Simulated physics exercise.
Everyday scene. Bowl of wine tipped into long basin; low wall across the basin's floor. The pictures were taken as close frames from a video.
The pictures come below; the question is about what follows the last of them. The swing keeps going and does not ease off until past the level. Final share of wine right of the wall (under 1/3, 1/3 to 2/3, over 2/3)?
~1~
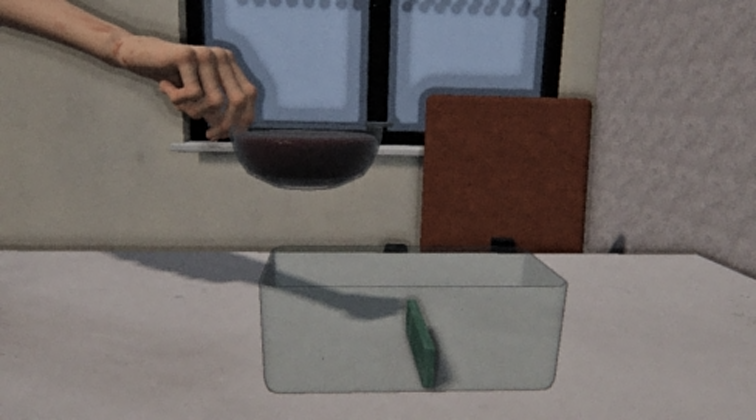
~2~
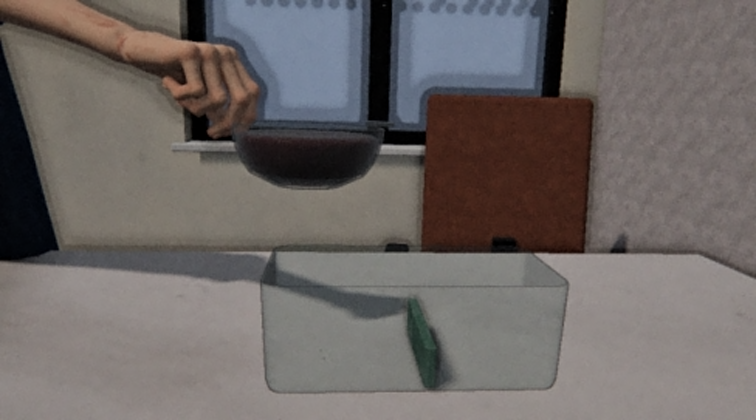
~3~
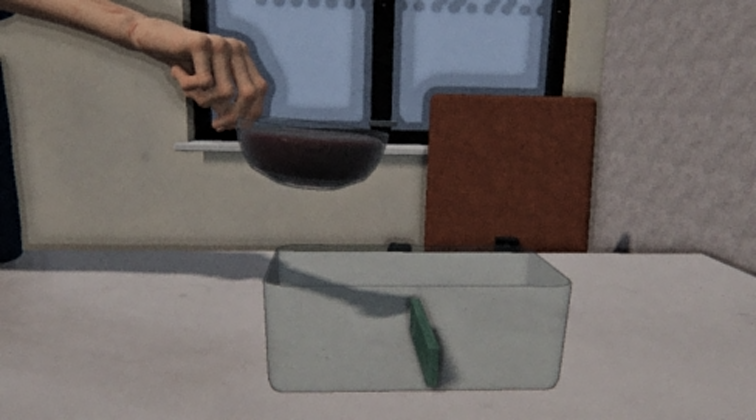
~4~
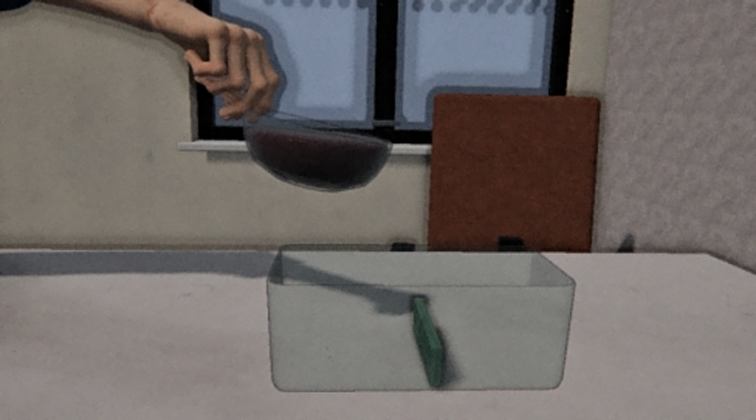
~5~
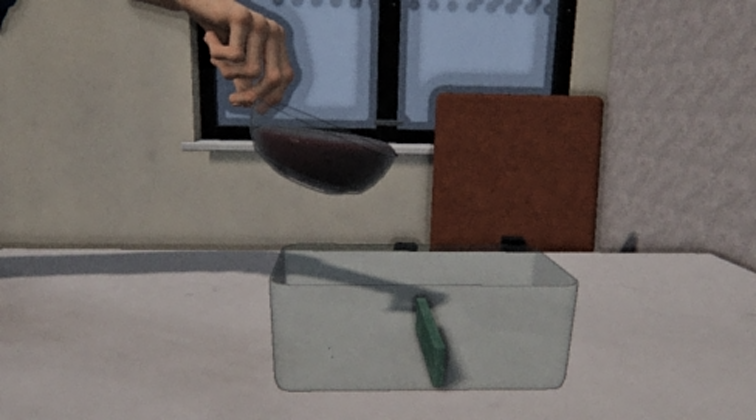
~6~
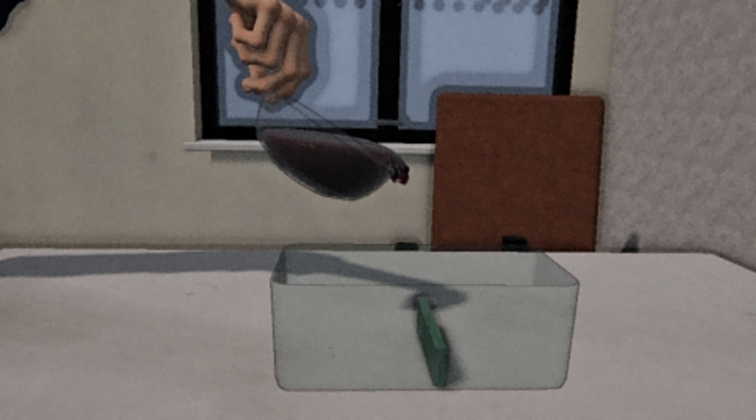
Well, the amount right of the wall reaches a third without passing two thirds.
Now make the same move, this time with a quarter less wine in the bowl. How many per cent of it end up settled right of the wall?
Some 35 per cent.
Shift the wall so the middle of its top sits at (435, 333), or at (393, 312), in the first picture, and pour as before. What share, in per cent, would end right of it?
In order, 30 and 75 in a hundred.
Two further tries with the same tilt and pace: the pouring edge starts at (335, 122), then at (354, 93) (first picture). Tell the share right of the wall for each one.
First place gives some 10 %, second place some 25 %.
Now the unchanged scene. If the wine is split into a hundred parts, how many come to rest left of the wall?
Roughly 55 percent of it.
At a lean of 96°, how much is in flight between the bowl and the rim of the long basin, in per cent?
That works out near 25 percent.
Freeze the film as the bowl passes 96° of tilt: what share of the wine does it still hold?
About 5 per cent.
A moment on, the bowl is tipped on its side and 7 per cent is still to pour, 27 is left of the wall and 44 right of it.
Next, the bowl is tipped right over and 0 per cent is still to pour, 51 is left of the wall and 44 right of it.
Then the bowl is tipped right over and 0 per cent is still to pour, 53 is left of the wall and 45 right of it.
Later the bowl is tipped right over and 0 per cent is still to pour, 53 is left of the wall and 45 right of it.
Finally, 53 per cent lies left of the wall, 45 right of it and 1 outside.
